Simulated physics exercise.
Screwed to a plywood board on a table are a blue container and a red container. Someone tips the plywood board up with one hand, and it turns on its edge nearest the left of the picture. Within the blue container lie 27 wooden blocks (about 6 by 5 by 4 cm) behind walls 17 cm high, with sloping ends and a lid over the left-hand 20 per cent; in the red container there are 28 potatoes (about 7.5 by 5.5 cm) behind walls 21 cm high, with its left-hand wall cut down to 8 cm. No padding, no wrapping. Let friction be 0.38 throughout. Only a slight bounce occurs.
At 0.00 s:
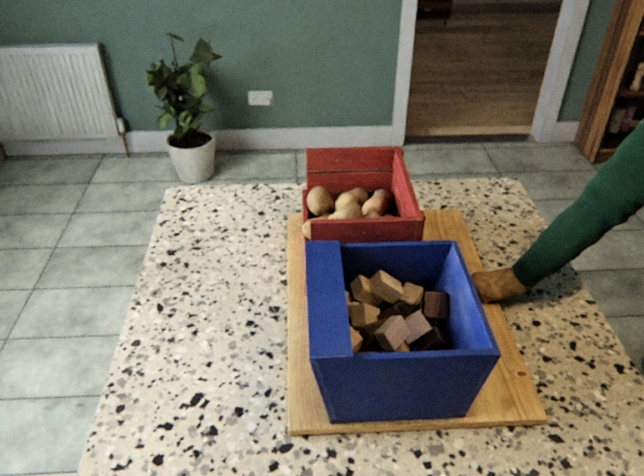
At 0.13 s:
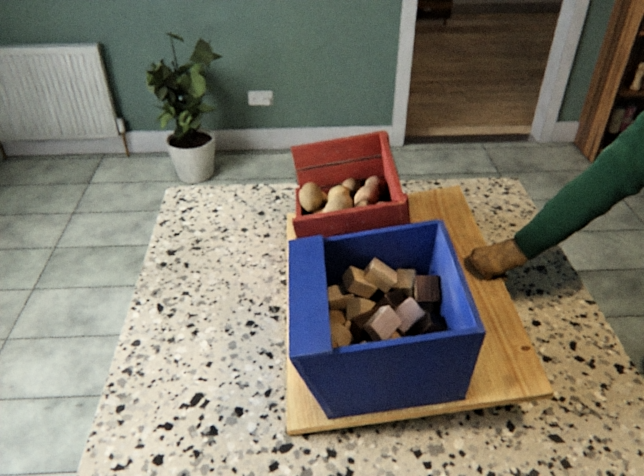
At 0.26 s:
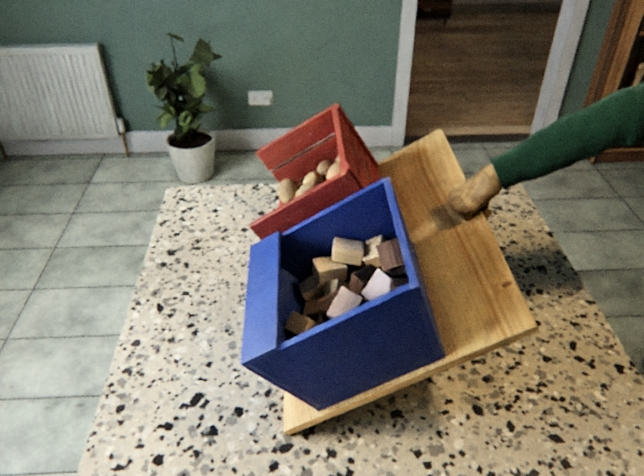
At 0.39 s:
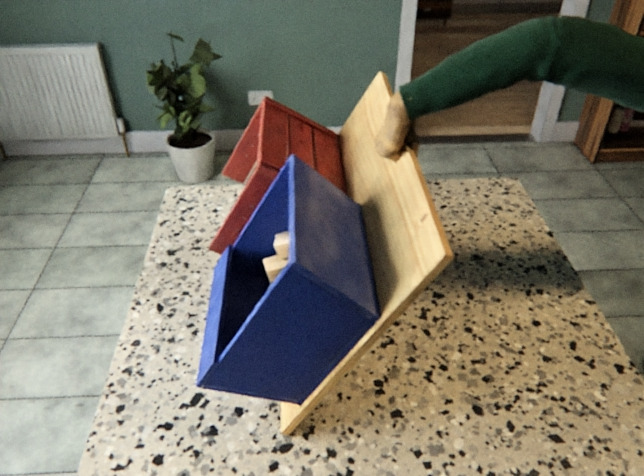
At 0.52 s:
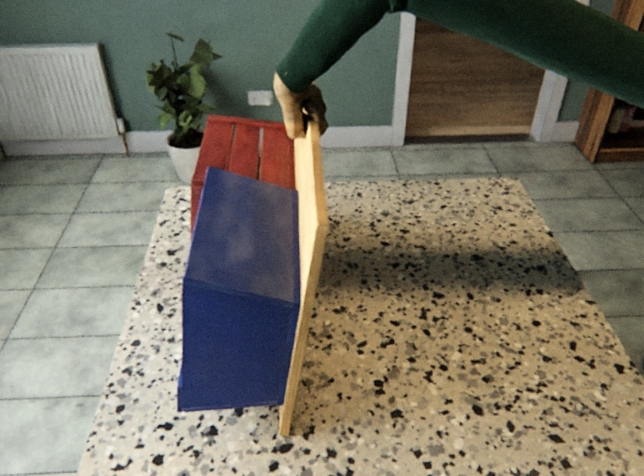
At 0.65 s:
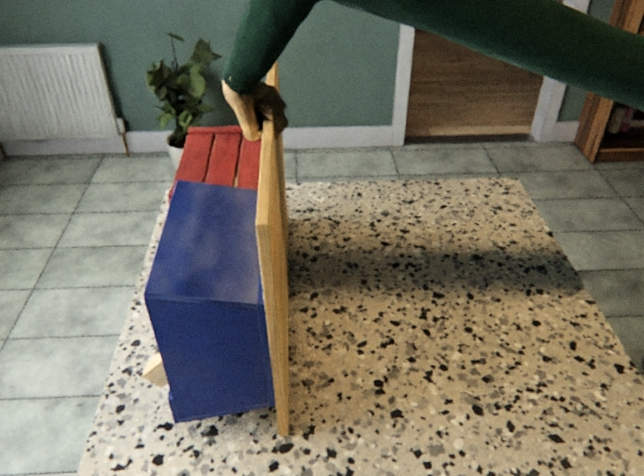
On a speckled table, a hand tips a board holding blue and red containers leftward onto its edge.
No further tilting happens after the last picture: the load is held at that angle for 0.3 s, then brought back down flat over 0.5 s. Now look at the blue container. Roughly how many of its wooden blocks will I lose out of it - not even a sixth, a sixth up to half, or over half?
You'd lose a sixth up to half.
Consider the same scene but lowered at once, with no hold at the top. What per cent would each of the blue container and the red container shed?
Then blue container 30, red container 80 per cent.
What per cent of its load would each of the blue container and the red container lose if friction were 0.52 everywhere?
In that case the blue container sheds 40 per cent, while the red container sheds 80 per cent.
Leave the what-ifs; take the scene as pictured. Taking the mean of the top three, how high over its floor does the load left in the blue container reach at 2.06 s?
Roughly 10 centimetres.
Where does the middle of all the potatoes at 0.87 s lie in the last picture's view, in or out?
Pixel (202, 254), give or take.
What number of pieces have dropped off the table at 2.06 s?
Number of pieces - roughly 12.
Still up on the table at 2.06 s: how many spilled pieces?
Tally: Some 20.
After 0.87 s, tilt 91°; 7 of 27 out of the blue container and 15 of 28 out of the red container.
After 1.16 s, tilt 56°; 8 of 27 out of the blue container and 24 of 28 out of the red container.
After 1.55 s, tilt 0°; 9 of 27 out of the blue container and 24 of 28 out of the red container.
Final count (at 2.06 s), 9 of 27 out of the blue container and 24 of 28 out of the red container. Asked share, 9 of 27, 33 per cent.
